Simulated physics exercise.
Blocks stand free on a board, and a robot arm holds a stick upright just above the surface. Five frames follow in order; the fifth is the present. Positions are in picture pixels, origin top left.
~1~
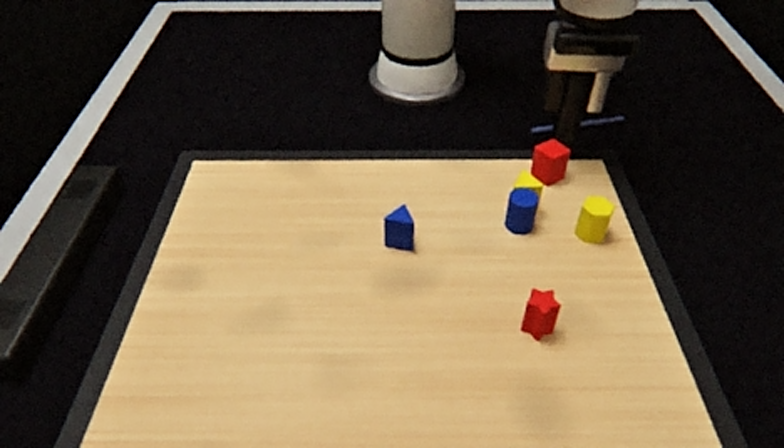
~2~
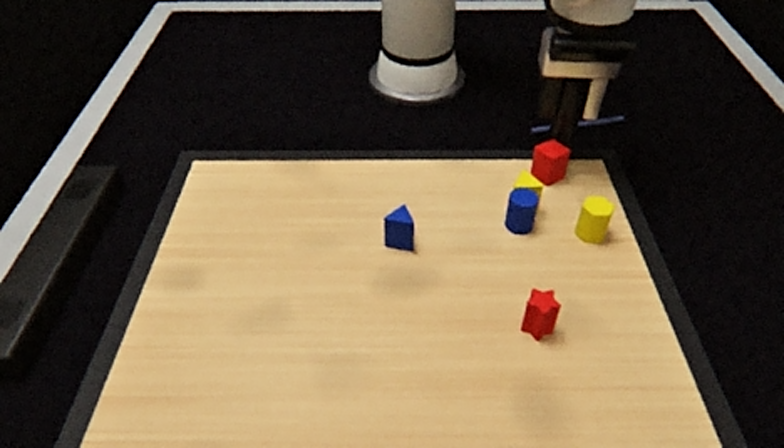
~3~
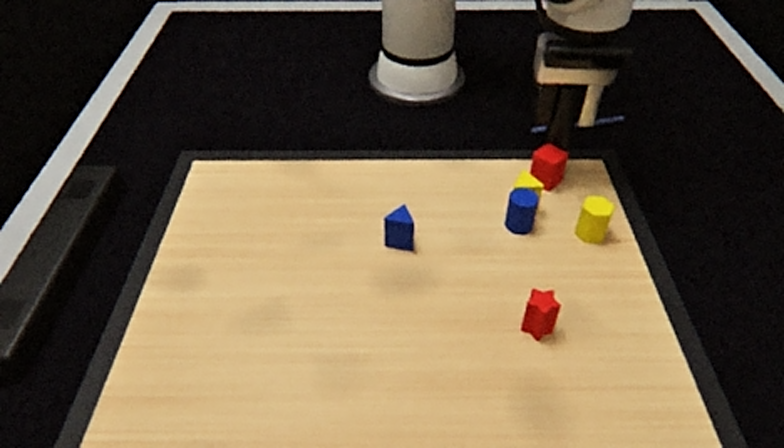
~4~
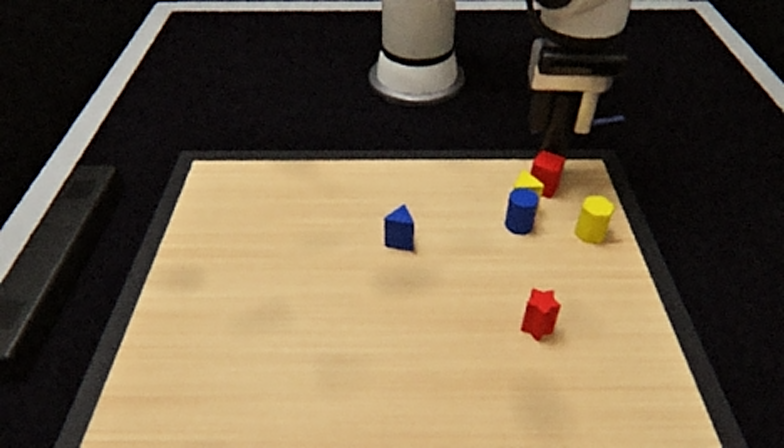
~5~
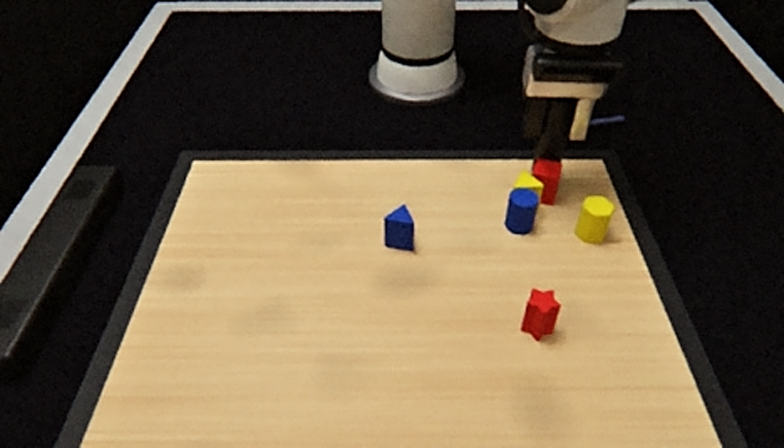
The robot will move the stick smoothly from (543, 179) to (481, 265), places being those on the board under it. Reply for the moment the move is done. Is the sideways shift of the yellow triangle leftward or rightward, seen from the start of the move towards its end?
My answer: Right.
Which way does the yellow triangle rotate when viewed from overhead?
From above, it looks like the yellow triangle goes clockwise.
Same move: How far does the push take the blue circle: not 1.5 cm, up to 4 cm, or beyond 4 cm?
My answer is that it shifts over 4 cm.
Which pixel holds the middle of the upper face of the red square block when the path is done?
Its top face will be centred at roughly (551, 193).
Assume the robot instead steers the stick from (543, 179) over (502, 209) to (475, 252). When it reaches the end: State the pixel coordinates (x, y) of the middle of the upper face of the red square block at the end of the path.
I'd expect the centre of its top face to be at (547, 181).
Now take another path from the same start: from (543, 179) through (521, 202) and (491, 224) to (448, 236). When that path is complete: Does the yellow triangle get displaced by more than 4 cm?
I expect so.
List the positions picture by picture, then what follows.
In the first picture, tip of the stick at (562, 144), middles of tops, blue circle at (524, 197), yellow triangle at (527, 180), red square block at (553, 148), yellow hexagonal block at (599, 205).
In the second picture, stick at (558, 151), nothing pushed.
In the third picture, stick at (554, 158), red square block at (551, 153).
In the fourth picture, stick at (549, 164), red square block at (550, 160).
In the fifth picture, stick at (548, 167), blue circle at (524, 197), yellow triangle at (527, 180), red square block at (548, 167), yellow hexagonal block at (599, 205).
The first path, step by step. One third of the way, stick at (524, 196); blue circle at (521, 204); yellow triangle at (515, 188); red square block at (550, 190), turned 55° anticlockwise.
Two thirds of the way, stick at (504, 225); blue circle at (519, 225); yellow triangle at (485, 211); red square block at (551, 193), turned 70° anticlockwise.
At the end, stick at (483, 257); blue circle at (520, 241); yellow triangle at (465, 221), turned 60° clockwise; red square block at (551, 193), turned 70° anticlockwise; yellow hexagonal block unmoved.
